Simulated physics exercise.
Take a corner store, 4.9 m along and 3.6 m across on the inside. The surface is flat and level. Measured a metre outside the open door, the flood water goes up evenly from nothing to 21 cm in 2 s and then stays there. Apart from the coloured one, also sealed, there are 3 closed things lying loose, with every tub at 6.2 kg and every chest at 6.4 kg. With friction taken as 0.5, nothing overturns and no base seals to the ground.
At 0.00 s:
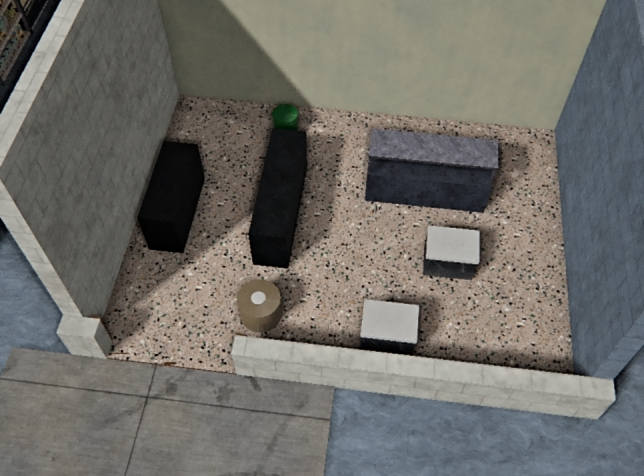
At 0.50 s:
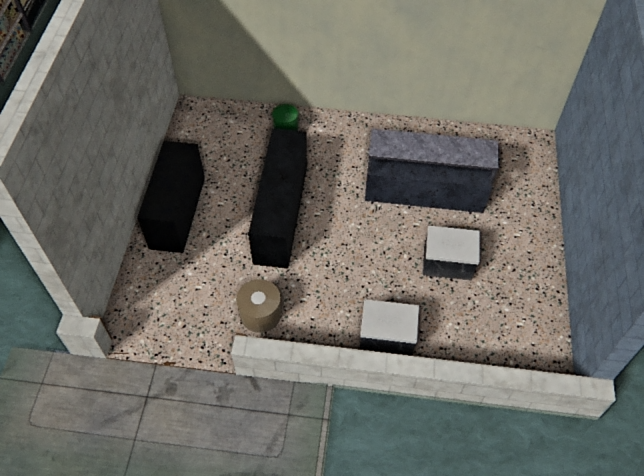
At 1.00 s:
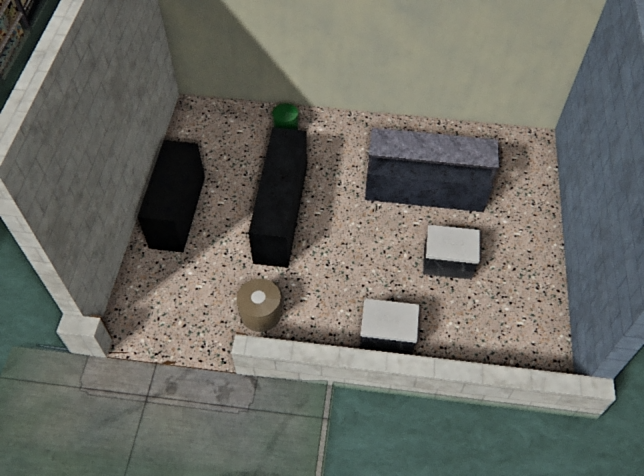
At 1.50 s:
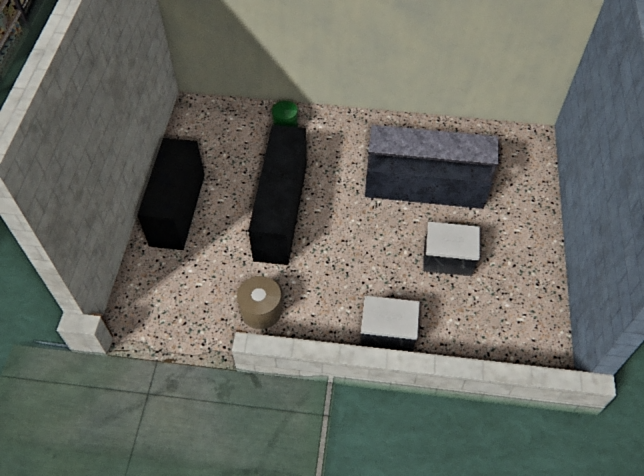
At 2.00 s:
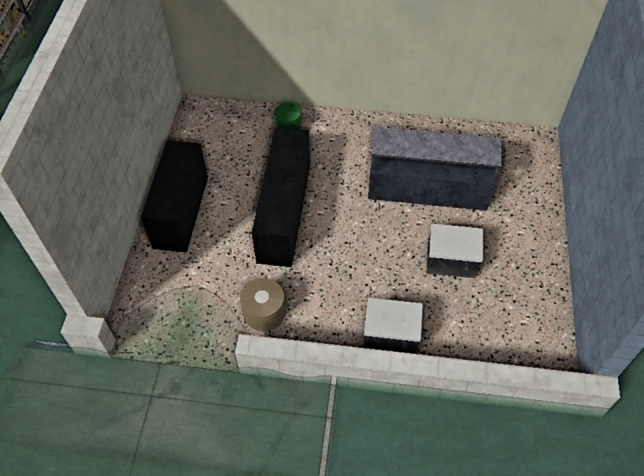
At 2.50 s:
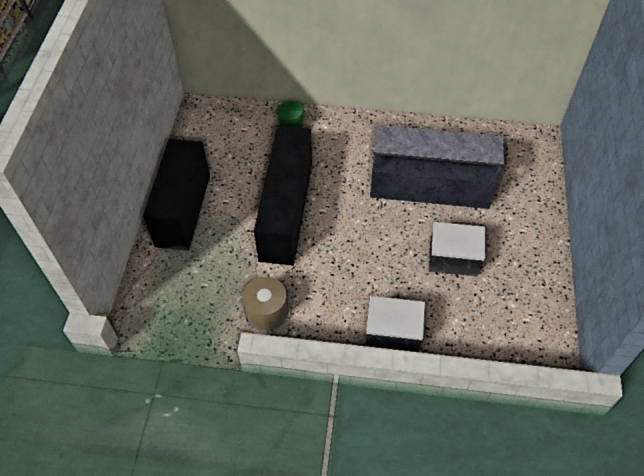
Green water rises outside the open-topped room and spreads through the doorway across the speckled floor.
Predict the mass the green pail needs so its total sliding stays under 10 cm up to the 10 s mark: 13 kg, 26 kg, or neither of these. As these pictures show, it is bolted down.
Answer: 26 kg.
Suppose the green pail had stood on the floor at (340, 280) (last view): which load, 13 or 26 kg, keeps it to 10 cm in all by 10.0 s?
Looking at the loads, both keep it.
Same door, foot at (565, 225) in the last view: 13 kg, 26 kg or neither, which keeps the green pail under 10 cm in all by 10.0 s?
Then the lighter mass works.
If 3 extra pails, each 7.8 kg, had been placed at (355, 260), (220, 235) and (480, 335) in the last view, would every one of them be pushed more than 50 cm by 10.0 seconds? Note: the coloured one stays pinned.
Below the mark, above the mark, below the mark.
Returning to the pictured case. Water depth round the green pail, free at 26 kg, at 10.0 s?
About 12 cm.
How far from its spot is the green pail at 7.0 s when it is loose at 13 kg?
Around 40 centimetres out of place.
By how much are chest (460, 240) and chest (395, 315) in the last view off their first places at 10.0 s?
Net displacement, in order: 50 cm; 80 cm.
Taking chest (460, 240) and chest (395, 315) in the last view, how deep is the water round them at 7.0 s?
I'd put it at 2 cm and 2 cm respectively.
After 3.5 s the green pail would be 0 cm from its start with 13 kg and 0 cm from its start with 26 kg; 1 cm of water round it then.
After 4.5 s the green pail would be 0 cm from its start with 13 kg and 0 cm from its start with 26 kg; 5 cm of water round it then.
After 7.0 s the green pail would be 36 cm from its start with 13 kg and 0 cm from its start with 26 kg; 11 cm of water round it then.
After 10.0 s the green pail would be 114 cm from its start with 13 kg and 0 cm from its start with 26 kg; 12 cm of water round it then.
